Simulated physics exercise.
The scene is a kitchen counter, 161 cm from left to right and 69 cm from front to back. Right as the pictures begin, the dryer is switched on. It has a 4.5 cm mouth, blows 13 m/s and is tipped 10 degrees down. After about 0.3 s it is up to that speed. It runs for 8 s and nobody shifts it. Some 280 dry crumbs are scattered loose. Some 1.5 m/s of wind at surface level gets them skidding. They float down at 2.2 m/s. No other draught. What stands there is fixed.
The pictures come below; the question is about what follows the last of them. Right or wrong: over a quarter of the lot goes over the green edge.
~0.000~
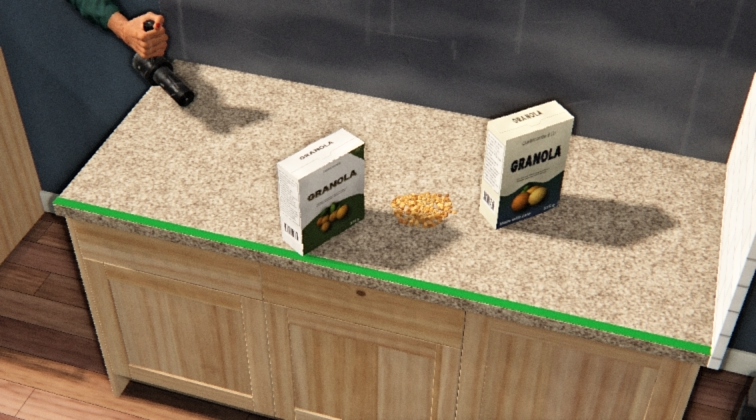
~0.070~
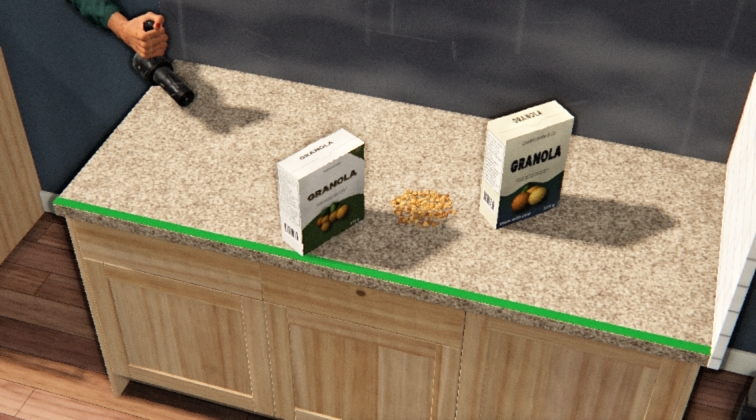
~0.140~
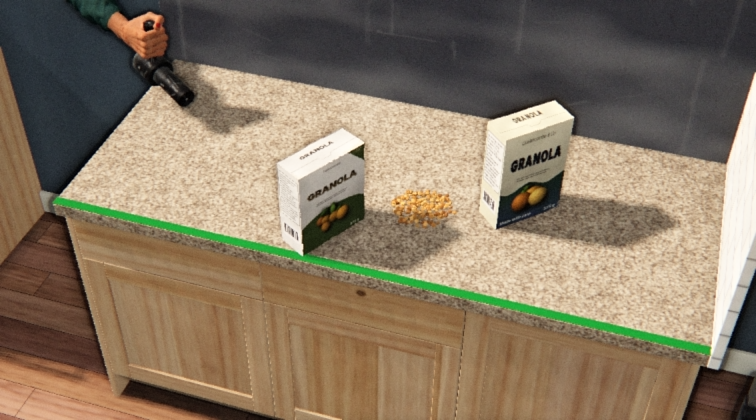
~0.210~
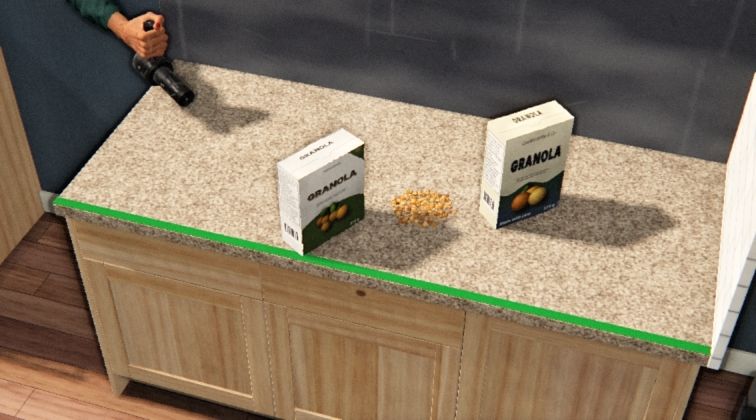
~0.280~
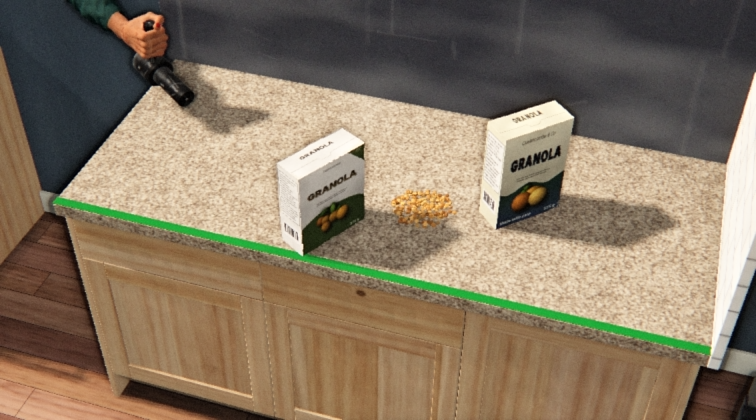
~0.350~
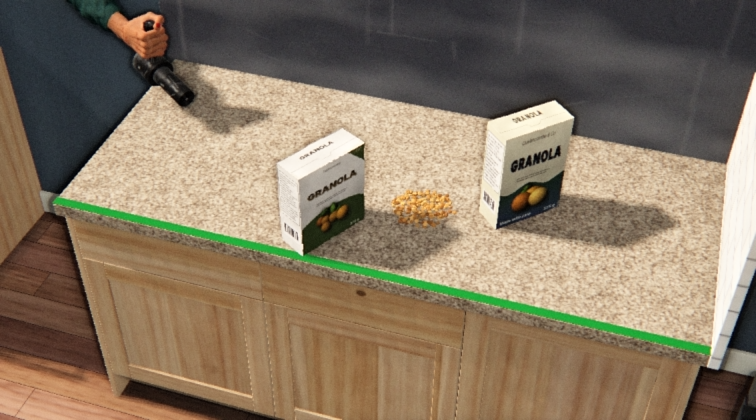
Wrong.
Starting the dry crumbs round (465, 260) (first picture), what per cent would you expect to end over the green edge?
Share at the end: Near 2 %.
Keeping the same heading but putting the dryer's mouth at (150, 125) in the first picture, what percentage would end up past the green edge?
Then around 0 percent.
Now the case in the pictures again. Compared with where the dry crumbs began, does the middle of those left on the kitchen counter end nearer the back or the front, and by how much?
Drift: Forward direction, about 10 cm.
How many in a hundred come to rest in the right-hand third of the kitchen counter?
Around 70 per cent.
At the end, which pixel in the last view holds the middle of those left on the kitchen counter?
Look somewhere near (596, 262).
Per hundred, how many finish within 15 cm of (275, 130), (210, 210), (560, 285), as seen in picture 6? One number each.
Estimates in listed order: 0 %; 0 %; 15 %.
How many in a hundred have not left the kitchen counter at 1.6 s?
The share then is about 100 %.
After 1.6 s, 82 % are on the move or not yet settled, 0 % are over the green edge; the middle of those still in play is near (526, 256).
After 2.6 s, 72 % are on the move or not yet settled, 0 % are over the green edge; the middle of those still in play is near (578, 261).
After 4.4 s, 64 % are on the move or not yet settled, 1 % are over the green edge; the middle of those still in play is near (594, 262).
After 8.0 s, at the end, 2 % are over the green edge; the middle of those still in play is near (596, 262).
